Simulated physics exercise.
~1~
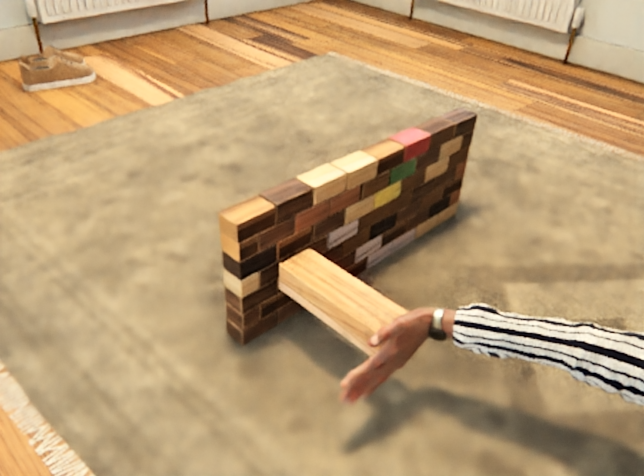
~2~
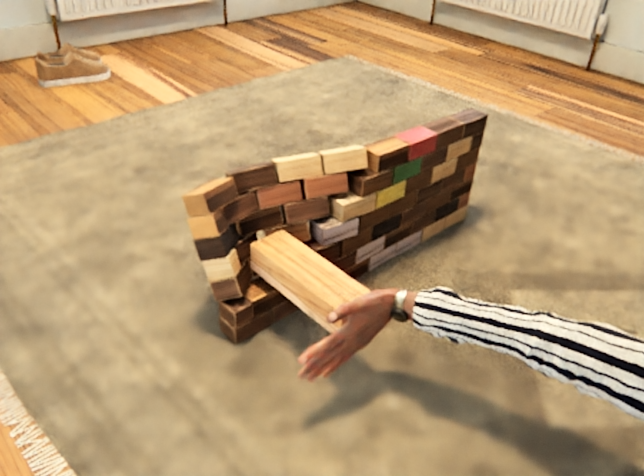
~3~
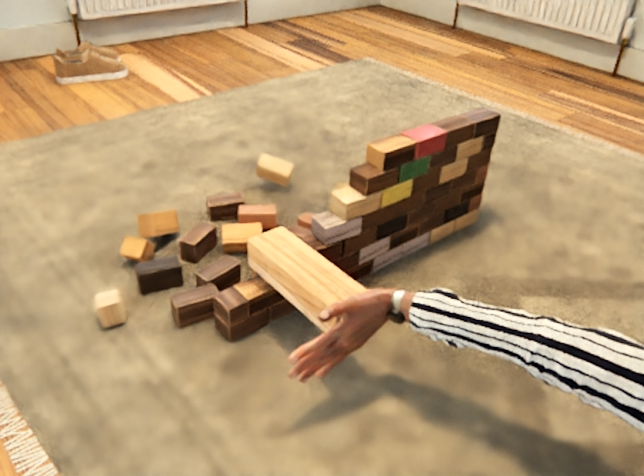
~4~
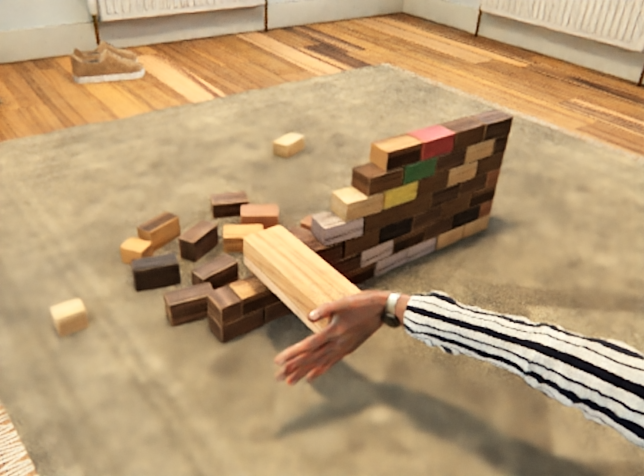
On a rug over a wooden floor, a hand in a striped sleeve pushes a long wooden block into a wall of small wooden blocks, bending its left end until that part collapses into scattered pieces, while the right part with the red, green and yellow blocks stays standing.
